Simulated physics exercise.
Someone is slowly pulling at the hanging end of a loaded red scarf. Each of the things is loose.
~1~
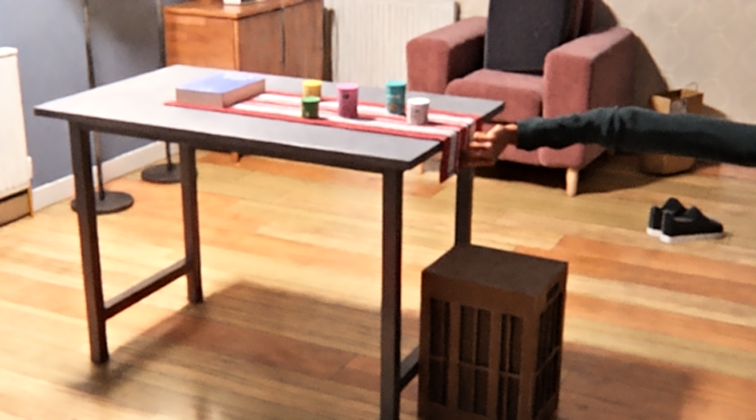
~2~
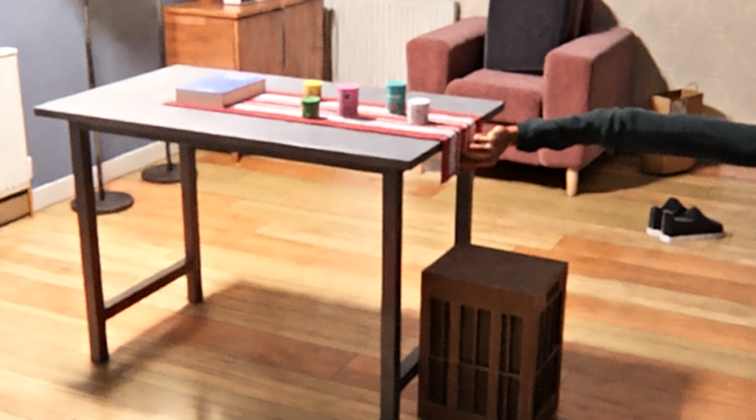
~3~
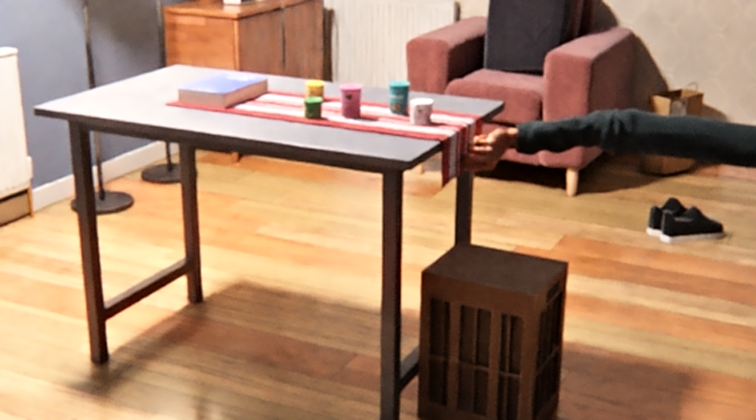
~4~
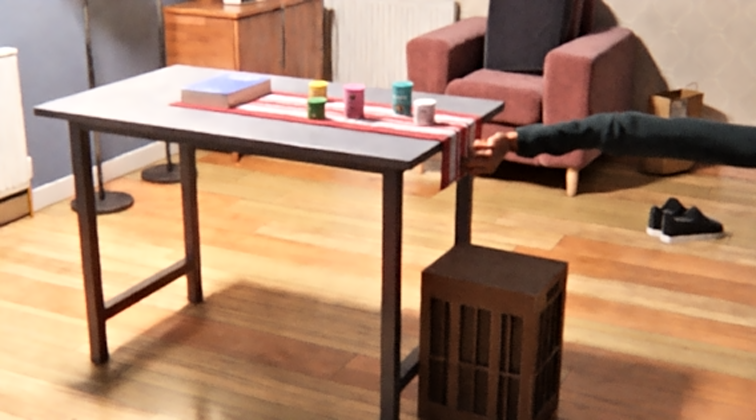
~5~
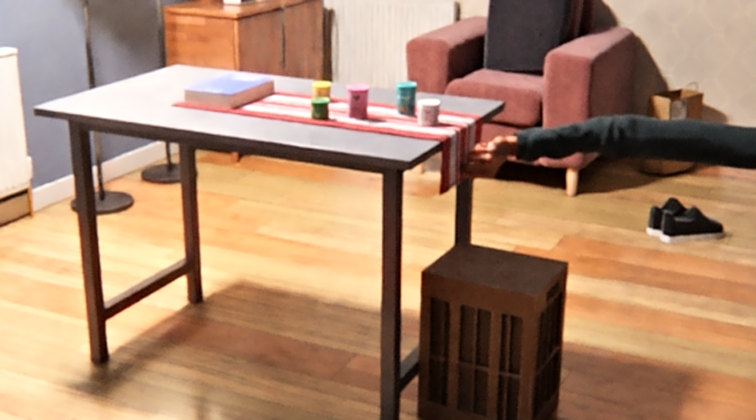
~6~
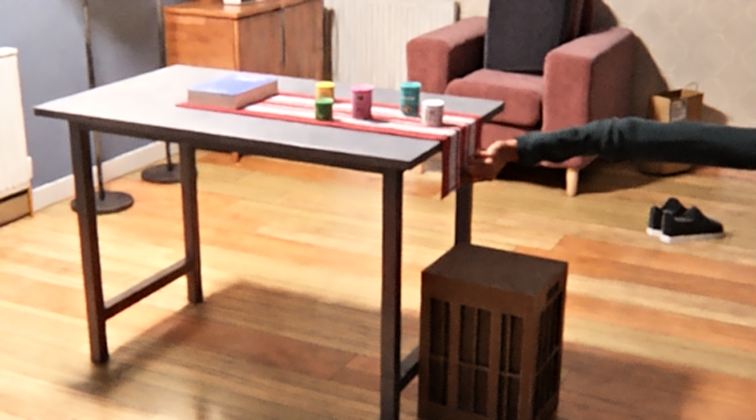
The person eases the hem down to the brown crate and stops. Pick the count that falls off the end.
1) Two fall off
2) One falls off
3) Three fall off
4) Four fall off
Two fall off (1).
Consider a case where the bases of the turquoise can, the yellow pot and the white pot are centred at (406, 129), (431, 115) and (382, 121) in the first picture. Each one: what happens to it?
In the end the turquoise can is no longer on top, the yellow pot is no longer on top, and the white pot is no longer on top.
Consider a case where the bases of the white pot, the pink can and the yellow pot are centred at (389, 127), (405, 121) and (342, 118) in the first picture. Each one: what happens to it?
For the white pot it's falling, for the pink can it's falling, for the yellow pot it's staying.
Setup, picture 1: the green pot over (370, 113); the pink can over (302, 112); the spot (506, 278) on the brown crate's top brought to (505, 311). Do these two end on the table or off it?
Here's what happens: The green pot leaves its perch, the pink can remains aboard.
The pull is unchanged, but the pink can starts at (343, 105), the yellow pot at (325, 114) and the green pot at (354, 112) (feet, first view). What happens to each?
Looks like the pink can hangs in there, the yellow pot hangs in there, and the green pot hangs in there.
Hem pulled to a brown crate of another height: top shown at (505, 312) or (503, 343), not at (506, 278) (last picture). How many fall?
Respectively 3 and 4.
Soon after, hem near (461, 236); white pot gone.
Then, hem on the crate; white pot and turquoise can gone.
At rest, hem on the crate; white pot and turquoise can gone. The count of fallen things is two.
